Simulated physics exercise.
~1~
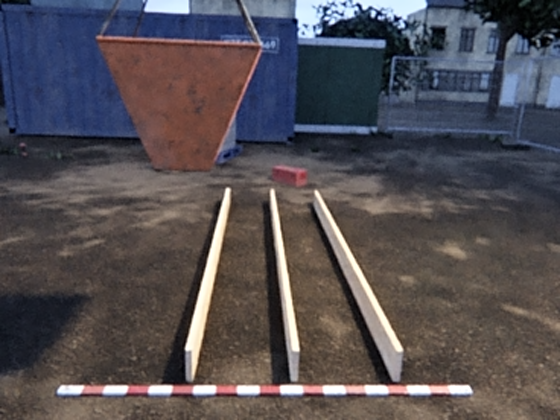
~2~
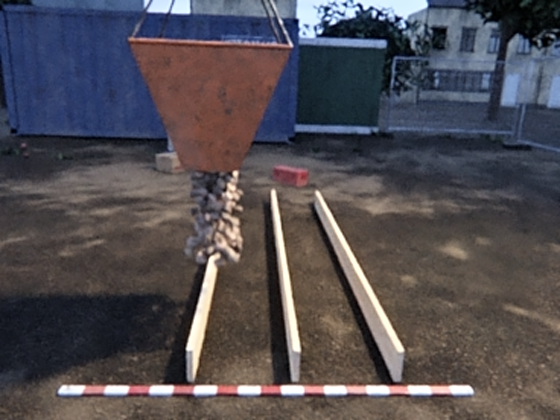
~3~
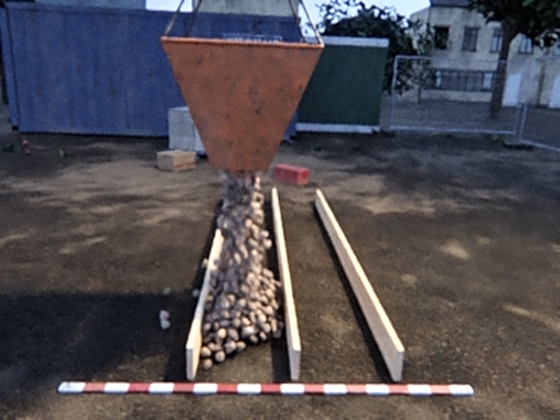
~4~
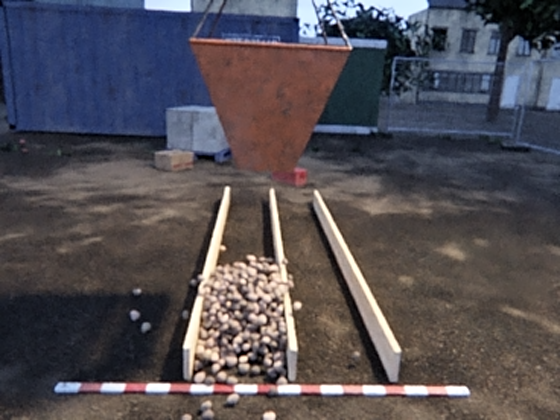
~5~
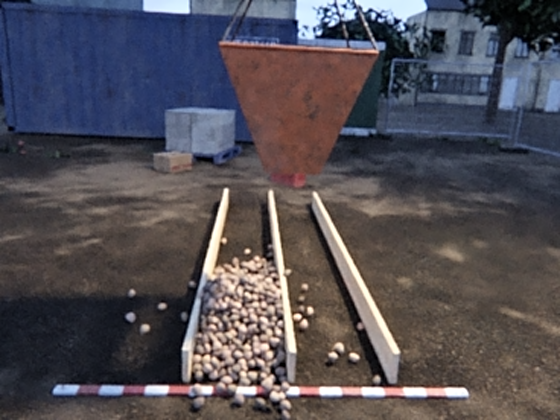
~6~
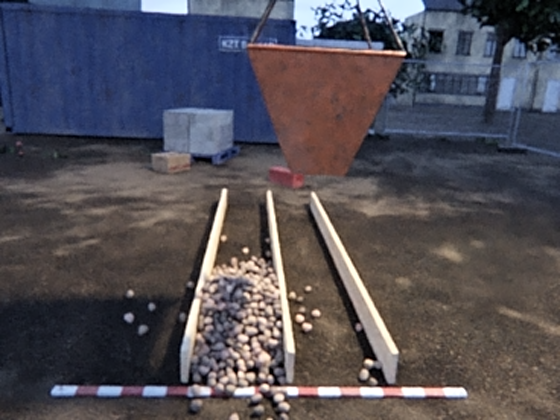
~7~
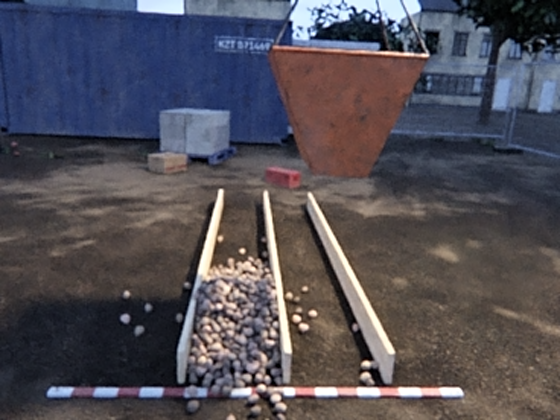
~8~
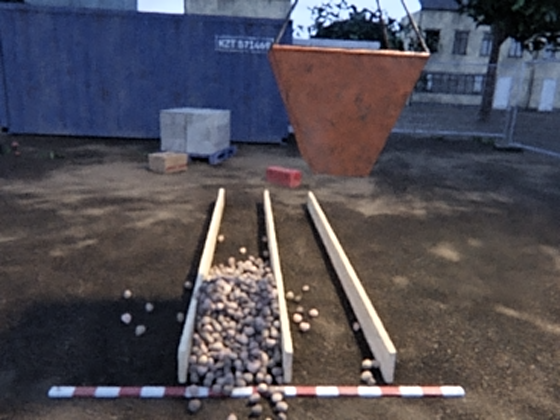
The footage shows an orange skip hanging above three wooden planks and moving right as rounded stones pour from its bottom. They pile up mostly in the left bay, with a few scattered outside it and in the right bay, and the emptied skip stops farther right.
